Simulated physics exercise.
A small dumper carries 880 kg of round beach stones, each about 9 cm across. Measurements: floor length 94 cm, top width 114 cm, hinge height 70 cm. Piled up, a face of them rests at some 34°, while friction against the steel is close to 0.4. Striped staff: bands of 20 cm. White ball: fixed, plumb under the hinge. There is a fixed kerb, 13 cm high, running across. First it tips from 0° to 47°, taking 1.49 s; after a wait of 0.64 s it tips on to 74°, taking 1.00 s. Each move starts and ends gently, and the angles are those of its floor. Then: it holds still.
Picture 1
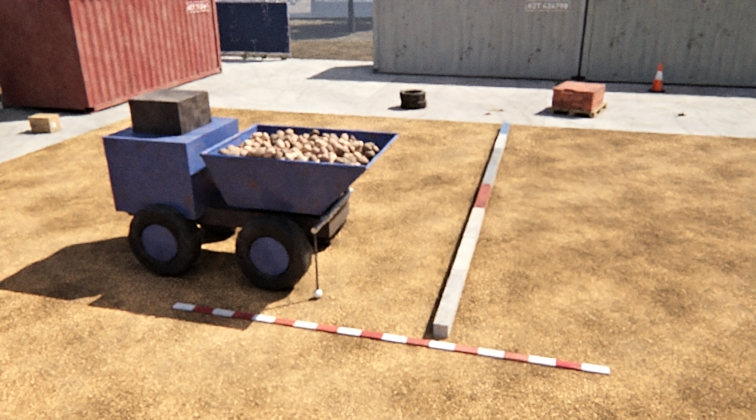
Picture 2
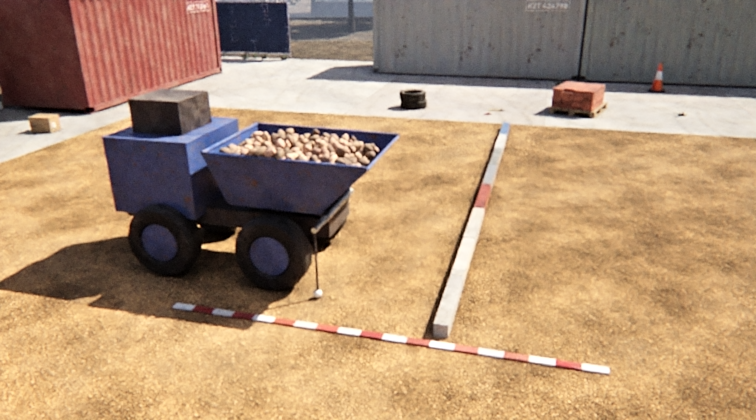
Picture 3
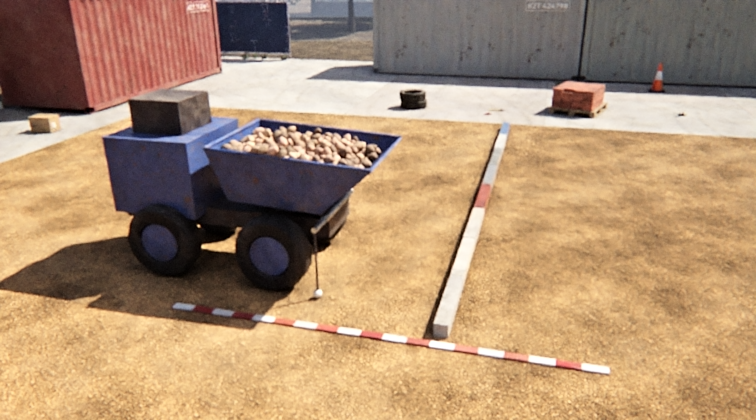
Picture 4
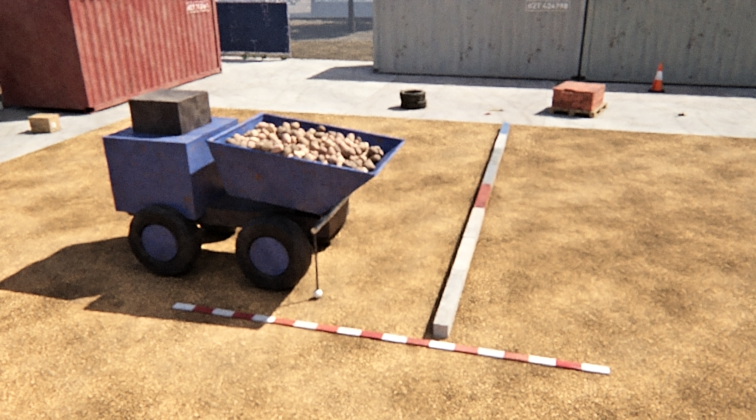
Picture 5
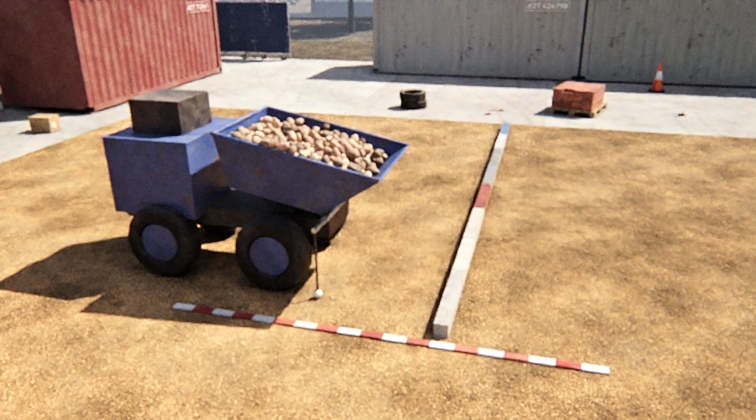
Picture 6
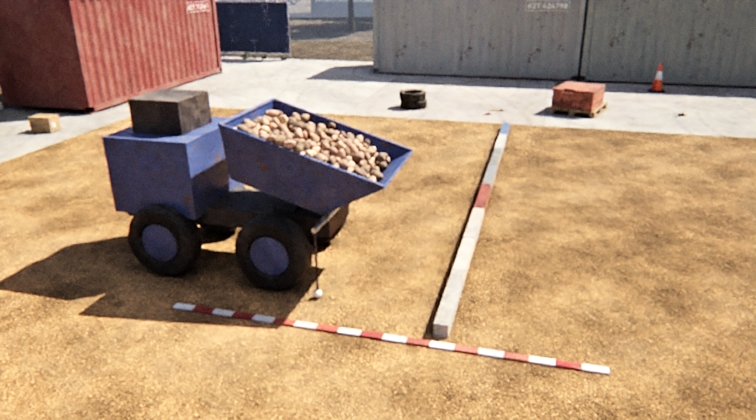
On a sandy yard in front of shipping containers, a small blue dumper loaded with round stones stood still, then its bed slowly tilted toward the right while the stones stayed heaped inside.
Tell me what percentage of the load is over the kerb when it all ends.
I would put it at 30 %.
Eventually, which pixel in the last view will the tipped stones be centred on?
(437, 270).
A little later the floor is at 40°; 100 % in the body; the foremost stones are at (389, 198).
Then the floor is at 47°; 95 % in the body, 5 % on this side of the kerb; the foremost stones are at (439, 238).
Later still the floor is at 74°; 11 % in the body, 65 % on this side of the kerb, 23 % over the kerb; the foremost stones are at (622, 319).
In the end the floor is at 74°; 0 % in the body, 72 % on this side of the kerb, 28 % over the kerb; the foremost stones are at (622, 319).
